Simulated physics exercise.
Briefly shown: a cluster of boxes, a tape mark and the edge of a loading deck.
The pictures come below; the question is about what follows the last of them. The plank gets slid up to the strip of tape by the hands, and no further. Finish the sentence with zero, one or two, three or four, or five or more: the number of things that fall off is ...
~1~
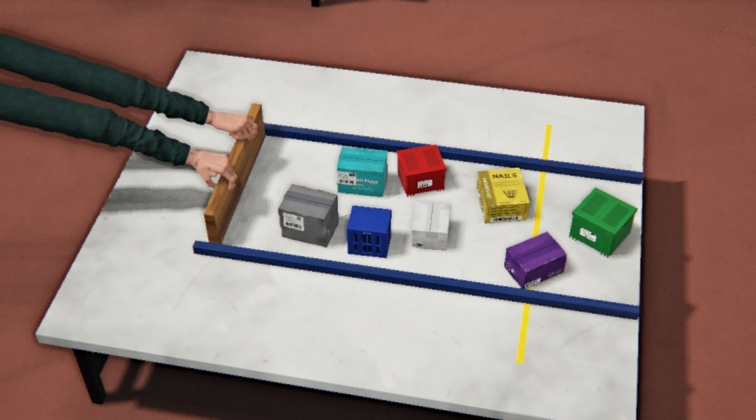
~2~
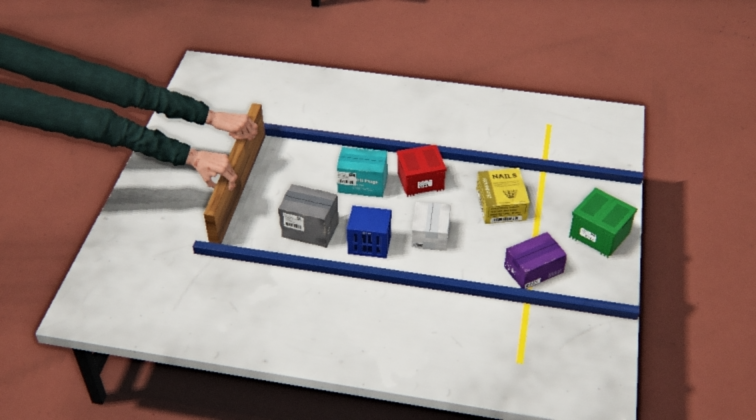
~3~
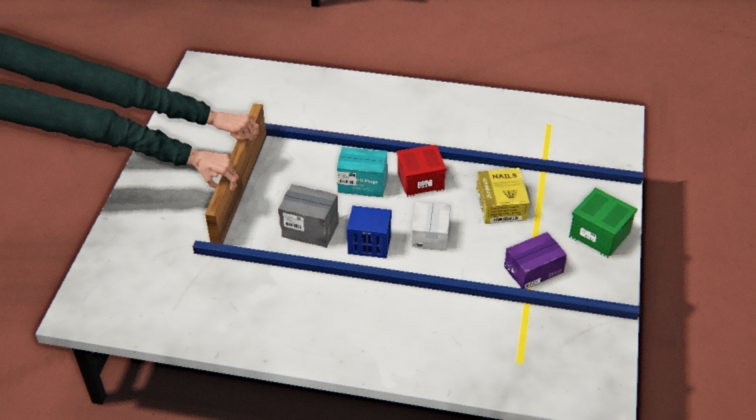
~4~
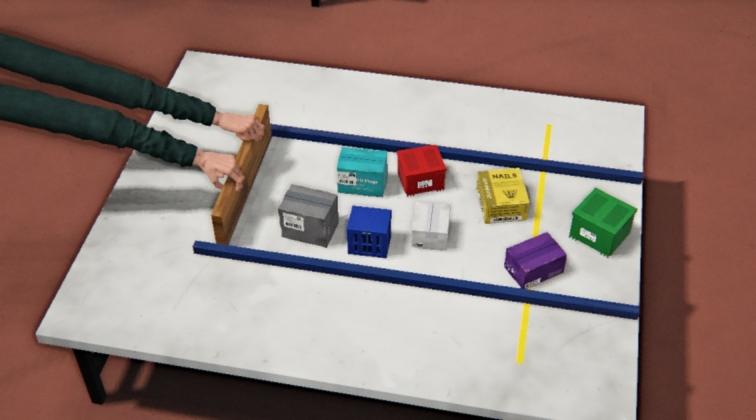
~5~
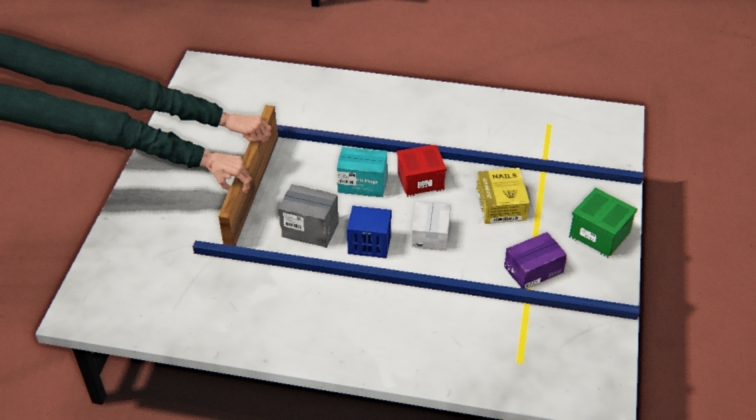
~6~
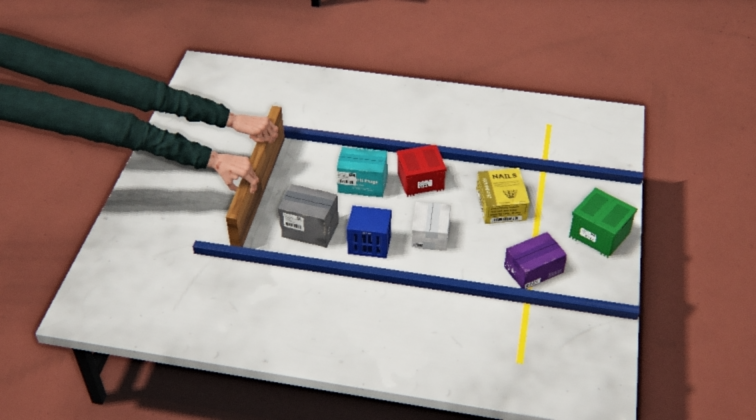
The number of things that fall off is one or two.
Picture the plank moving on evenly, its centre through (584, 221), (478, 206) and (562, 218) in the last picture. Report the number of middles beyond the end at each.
Result per place: 6; 0; 3.
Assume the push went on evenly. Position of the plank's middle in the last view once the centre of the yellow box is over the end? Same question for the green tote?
Roughly at (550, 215) and roughly at (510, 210).
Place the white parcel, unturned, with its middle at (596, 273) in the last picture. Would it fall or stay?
Put there, it simply leaves the top.
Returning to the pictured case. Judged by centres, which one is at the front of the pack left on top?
The yellow box winds up nearest.
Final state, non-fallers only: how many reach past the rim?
Overhanging ones - 1.
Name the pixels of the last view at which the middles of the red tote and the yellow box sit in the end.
The red tote comes to rest at (606, 189), and the yellow box comes to rest at (629, 219).
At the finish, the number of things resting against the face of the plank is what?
It's 2.
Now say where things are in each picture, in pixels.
In the first picture, green tote (602, 223); purple parcel (535, 260); yellow box (502, 196); plank (237, 173); tape (536, 231).
In the second picture, purple parcel (535, 261); plank (237, 173).
In the third picture, yellow box (502, 196); blue crate (369, 232).
In the fourth picture, green tote (602, 223); turquoise parcel (362, 172).
In the fifth picture, purple parcel (535, 261); grey parcel (309, 216).
In the sixth picture, green tote (602, 223); purple parcel (535, 261); yellow box (502, 196); plank (257, 176); tape (536, 231).
Soon after, none off yet; green tote at rest near (602, 223); purple parcel at rest near (535, 261); yellow box at rest near (502, 196).
In the end, the number that fall off is one or two; gone, purple parcel and green tote.
